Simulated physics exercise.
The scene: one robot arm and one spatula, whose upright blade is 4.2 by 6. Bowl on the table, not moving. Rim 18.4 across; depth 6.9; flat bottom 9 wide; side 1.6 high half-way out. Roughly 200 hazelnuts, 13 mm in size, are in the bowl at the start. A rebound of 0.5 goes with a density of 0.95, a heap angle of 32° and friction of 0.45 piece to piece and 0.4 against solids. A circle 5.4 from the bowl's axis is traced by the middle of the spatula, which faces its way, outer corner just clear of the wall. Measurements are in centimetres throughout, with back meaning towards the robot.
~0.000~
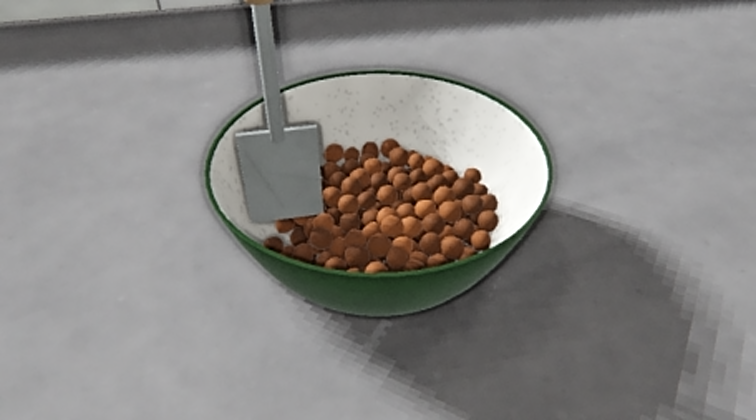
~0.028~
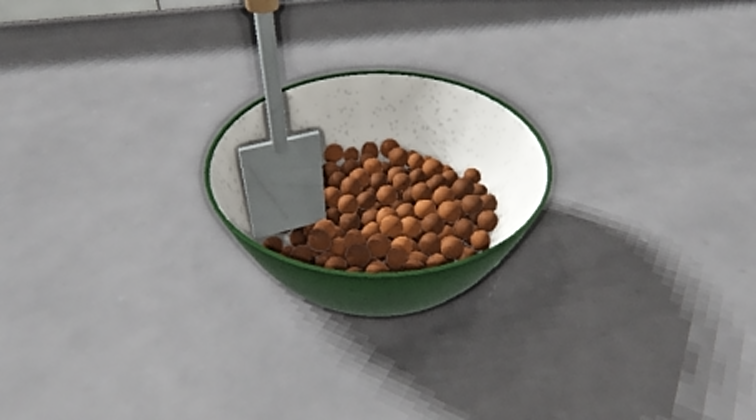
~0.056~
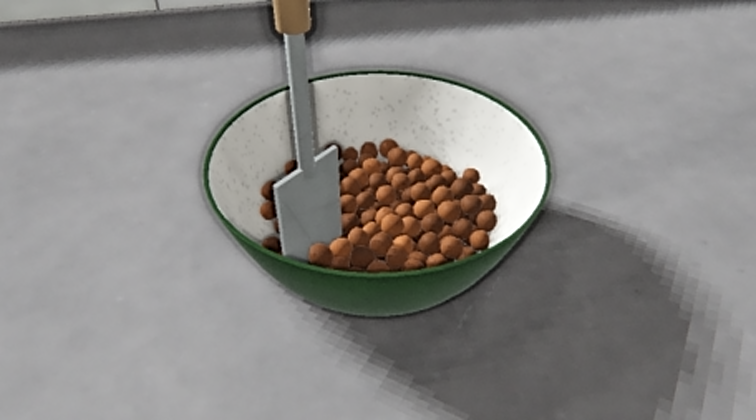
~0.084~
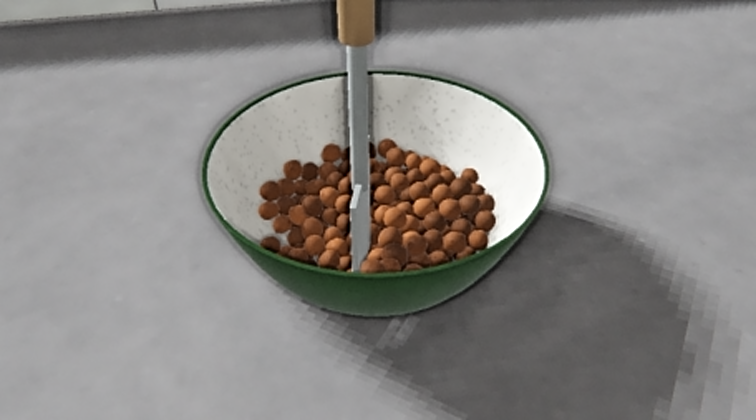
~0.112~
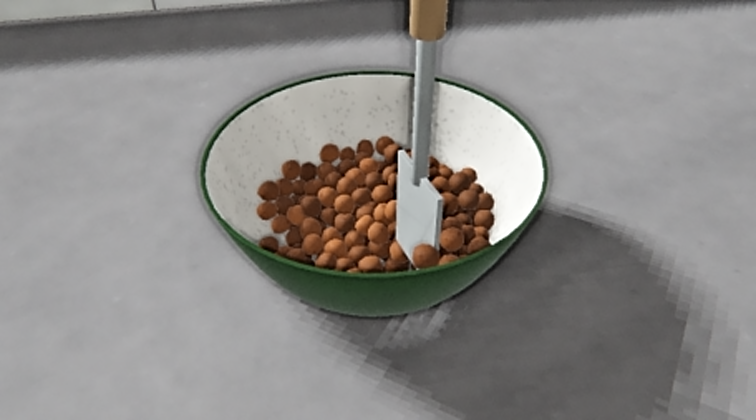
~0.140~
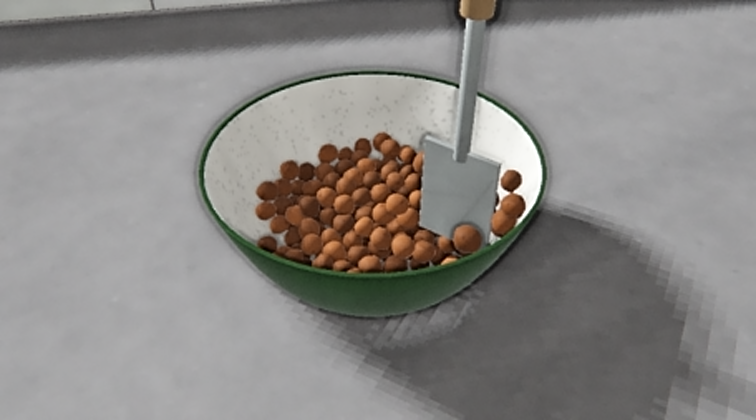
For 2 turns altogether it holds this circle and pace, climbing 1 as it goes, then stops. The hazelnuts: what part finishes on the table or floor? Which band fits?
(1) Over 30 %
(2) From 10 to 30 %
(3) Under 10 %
From 10 to 30 % (2).
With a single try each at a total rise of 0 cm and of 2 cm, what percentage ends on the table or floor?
30 % and 10 %.
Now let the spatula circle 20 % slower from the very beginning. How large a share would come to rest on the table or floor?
Roughly 15 per cent.
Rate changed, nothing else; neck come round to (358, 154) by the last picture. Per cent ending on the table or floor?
Some 0 %.
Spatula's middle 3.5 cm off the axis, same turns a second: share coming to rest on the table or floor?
Around 25 in a hundred.
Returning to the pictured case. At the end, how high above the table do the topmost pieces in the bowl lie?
Top height: Around 4.0 cm.
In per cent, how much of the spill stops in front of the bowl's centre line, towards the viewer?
Near 40 in a hundred.
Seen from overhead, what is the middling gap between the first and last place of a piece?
Some 1 centimetres or so.
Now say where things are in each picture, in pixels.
In the first picture, the spatula neck at (273, 105), 0° round; upper third of the load around (389, 205), from x 270 to 490, top at y 150; 202 in the bowl.
In the second picture, the spatula neck at (276, 115), 11° round; upper third of the load around (388, 205), from x 270 to 490, top at y 150.
In the third picture, the spatula neck at (304, 140), 40° round; upper third of the load around (386, 205), from x 270 to 485, top at y 150.
In the fourth picture, the spatula neck at (360, 153), 71° round; upper third of the load around (394, 207), from x 270 to 485, top at y 150.
In the fifth picture, the spatula neck at (421, 147), 103° round; upper third of the load around (413, 204), from x 270 to 485, top at y 145.
In the sixth picture, the spatula neck at (465, 124), 134° round; upper third of the load around (415, 194), from x 265 to 515, top at y 140; 202 in the bowl.
After 0.34 s, 359° round, highest piece 14 above the table; 180 in the bowl, 4 on the table or floor, 18 in flight or on the tool.
After 0.54 s, 225° round, highest piece 10 above the table; 170 in the bowl, 30 on the table or floor, 2 in flight or on the tool.
After 0.85 s, 0° round, highest piece 4 above the table; 170 in the bowl, 32 on the table or floor.
After 1.55 s, 0° round, highest piece 4 above the table; 170 in the bowl, 32 on the table or floor.
In the end, 170 in the bowl, 32 on the table or floor. That is 16 % on the table or floor.
